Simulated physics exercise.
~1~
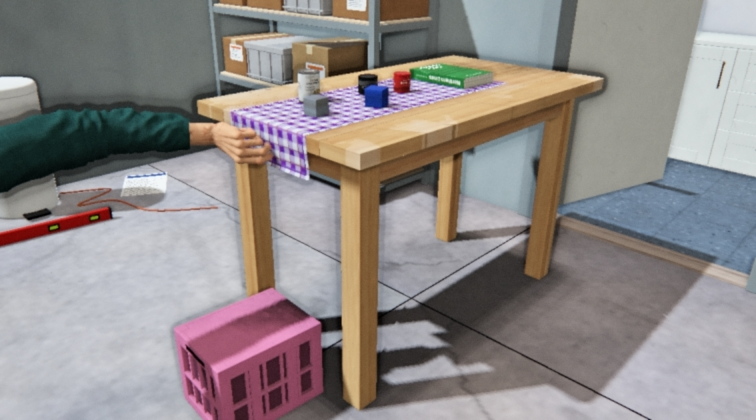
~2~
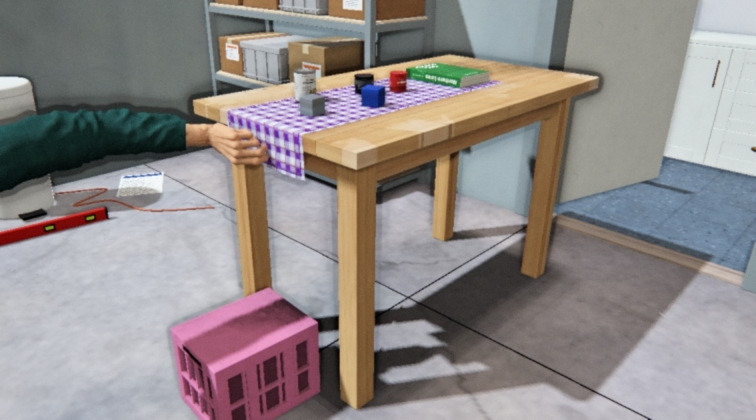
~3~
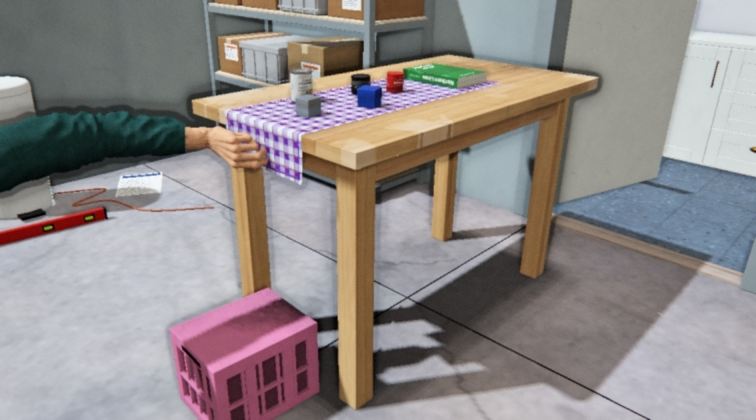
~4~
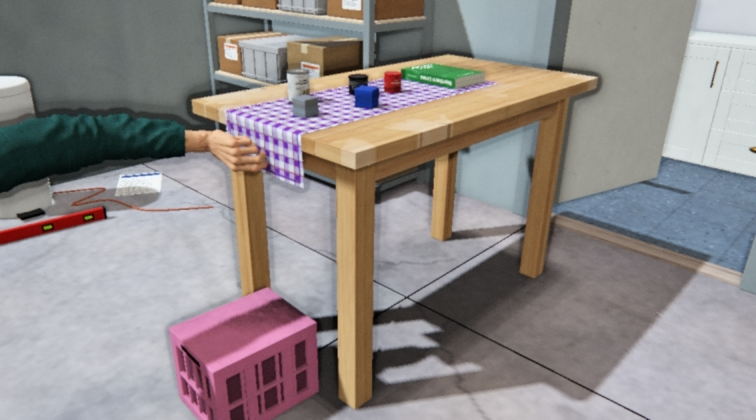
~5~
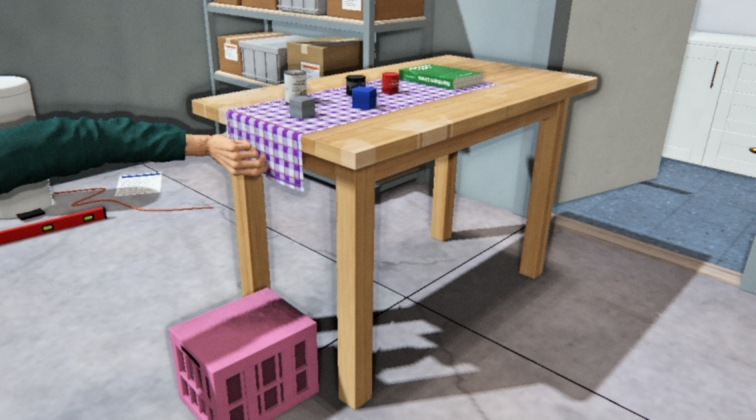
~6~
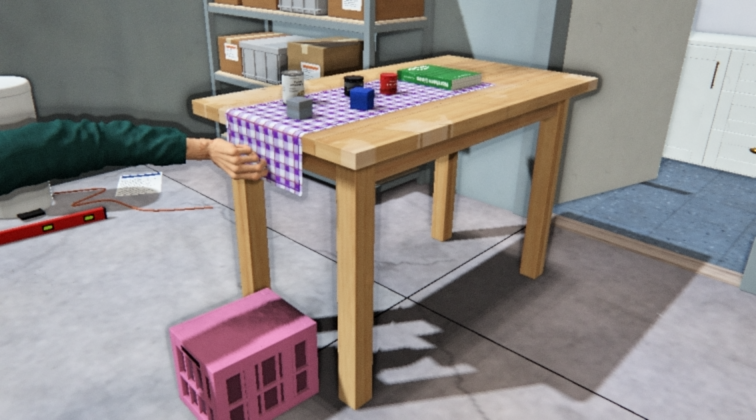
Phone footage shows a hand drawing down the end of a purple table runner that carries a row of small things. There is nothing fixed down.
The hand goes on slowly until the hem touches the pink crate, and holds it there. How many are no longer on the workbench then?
The final total over the edge will be four.
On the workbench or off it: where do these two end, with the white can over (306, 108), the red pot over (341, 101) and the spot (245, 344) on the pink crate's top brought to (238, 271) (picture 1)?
The white can tumbles off, the red pot stays on.
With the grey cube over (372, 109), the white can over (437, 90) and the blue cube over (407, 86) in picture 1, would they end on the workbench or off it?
Looking at each one, the grey cube drops away, the white can remains in position and the blue cube remains in position.
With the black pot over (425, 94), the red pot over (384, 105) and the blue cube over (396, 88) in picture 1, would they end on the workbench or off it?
The black pot stays put; the red pot ends up off; the blue cube stays put.
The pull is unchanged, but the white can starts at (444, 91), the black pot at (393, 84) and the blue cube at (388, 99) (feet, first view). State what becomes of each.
The white can does not fall; the black pot stays on; the blue cube is carried off.
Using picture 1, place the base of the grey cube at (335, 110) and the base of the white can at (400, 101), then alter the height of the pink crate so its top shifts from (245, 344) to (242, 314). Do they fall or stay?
So the grey cube leaves, and the white can stays there.
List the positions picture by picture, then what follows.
In the first picture, hem (309, 180); grey cube (316, 97); white can (309, 71); blue cube (377, 88); black pot (368, 75); red pot (402, 73); top of the crate (245, 344).
In the second picture, hem (305, 180); grey cube (312, 96).
In the third picture, hem (302, 185); white can (301, 71).
In the fourth picture, hem (304, 188); blue cube (367, 88); top of the crate (240, 343).
In the fifth picture, hem (304, 191); black pot (356, 76).
In the sixth picture, hem (302, 196); grey cube (299, 99); white can (293, 72); blue cube (362, 89); black pot (354, 77); red pot (389, 74).
A little later, hem near (267, 256); grey cube and white can gone.
Next, hem on the crate; grey cube, white can, blue cube and black pot gone.
When it is over, hem on the crate; grey cube, white can, blue cube and black pot gone. It carries off four.
